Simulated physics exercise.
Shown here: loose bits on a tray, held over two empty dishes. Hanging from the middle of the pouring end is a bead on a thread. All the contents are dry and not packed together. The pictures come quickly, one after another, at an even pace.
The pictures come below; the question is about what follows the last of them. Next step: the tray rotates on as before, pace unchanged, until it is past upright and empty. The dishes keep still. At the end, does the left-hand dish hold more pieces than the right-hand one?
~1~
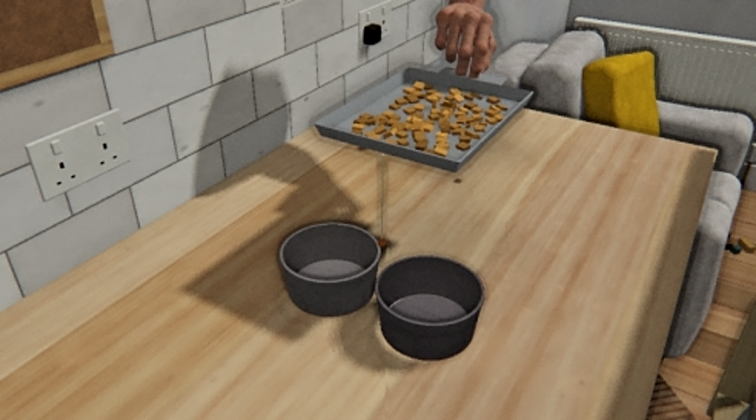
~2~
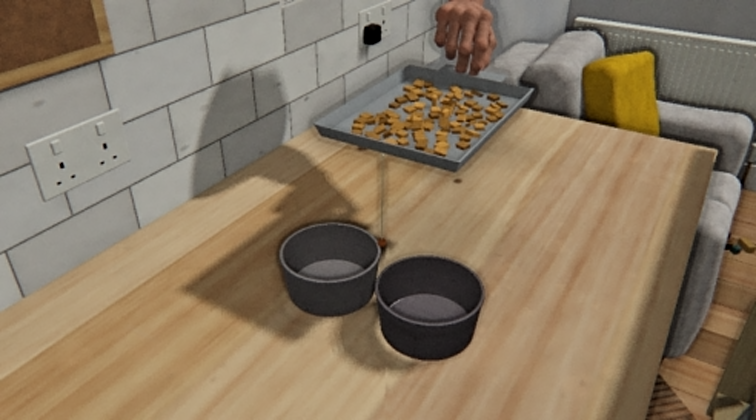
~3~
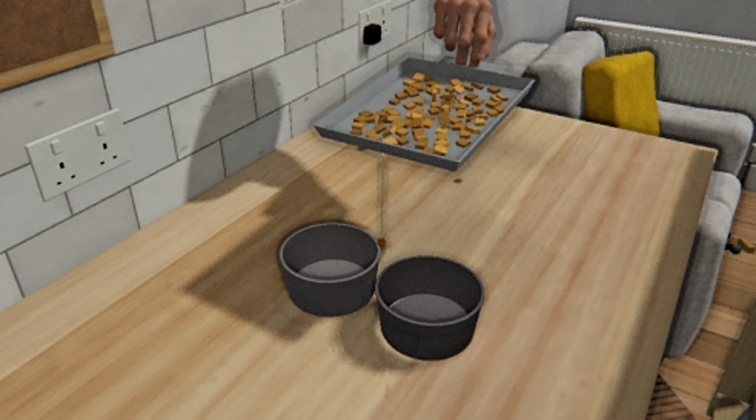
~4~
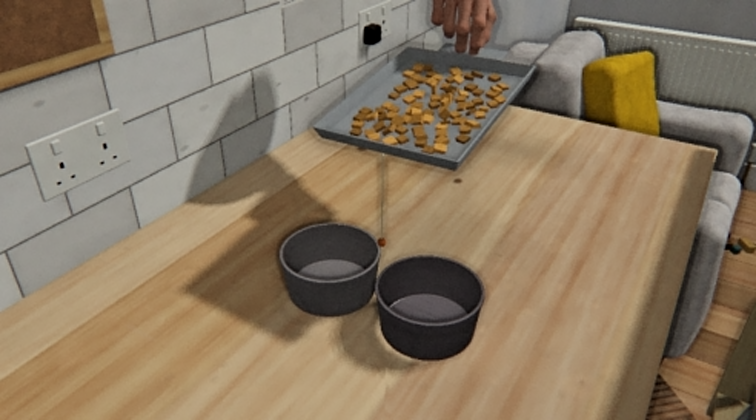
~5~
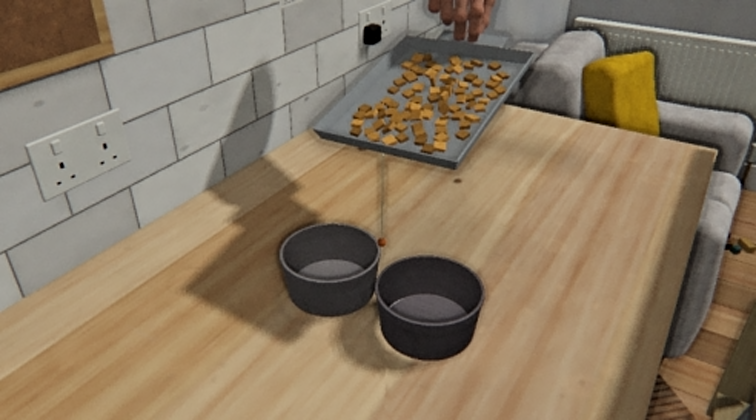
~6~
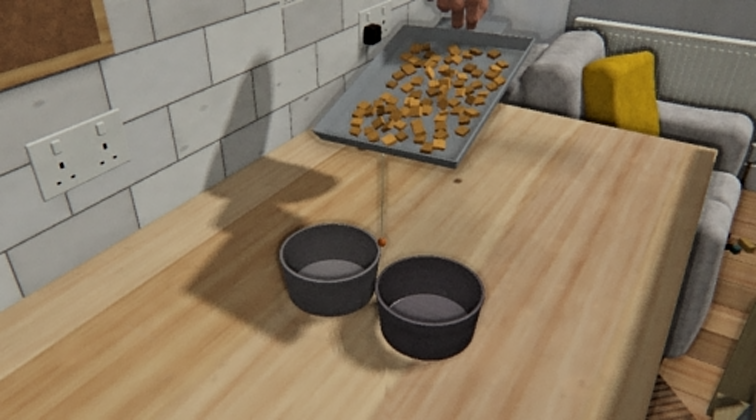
Yes.
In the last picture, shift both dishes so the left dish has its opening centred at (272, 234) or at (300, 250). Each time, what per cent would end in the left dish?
20 % and 60 %.
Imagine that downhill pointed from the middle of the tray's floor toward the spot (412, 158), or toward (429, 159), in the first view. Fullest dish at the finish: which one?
The rightmost dish, then the rightmost dish.
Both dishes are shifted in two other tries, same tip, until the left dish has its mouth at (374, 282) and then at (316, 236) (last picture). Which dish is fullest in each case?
Try 1: The left-side dish; try 2: The left-side dish.
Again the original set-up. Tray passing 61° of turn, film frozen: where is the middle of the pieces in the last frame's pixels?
Look about (376, 124) in the last picture.
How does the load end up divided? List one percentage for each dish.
Per hundred pieces, the left dish ends with about 70 and the right dish with about 10.
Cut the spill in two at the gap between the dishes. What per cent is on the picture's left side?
Around 90 per cent, give or take.
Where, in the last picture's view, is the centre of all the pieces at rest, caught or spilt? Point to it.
Close to (334, 294).
Soon, tray tipped steeply; all on the tray.
A while on, tray tipped right over; about a third on the tray; about a quarter in the left dish; a small part outside both; about a quarter in the air.
Towards the end, tray tipped past a quarter turn; a small part in the right dish; about two thirds in the left dish; about a quarter outside both.
Finally, tray tipped past a quarter turn; a small part in the right dish; about two thirds in the left dish; about a quarter outside both.
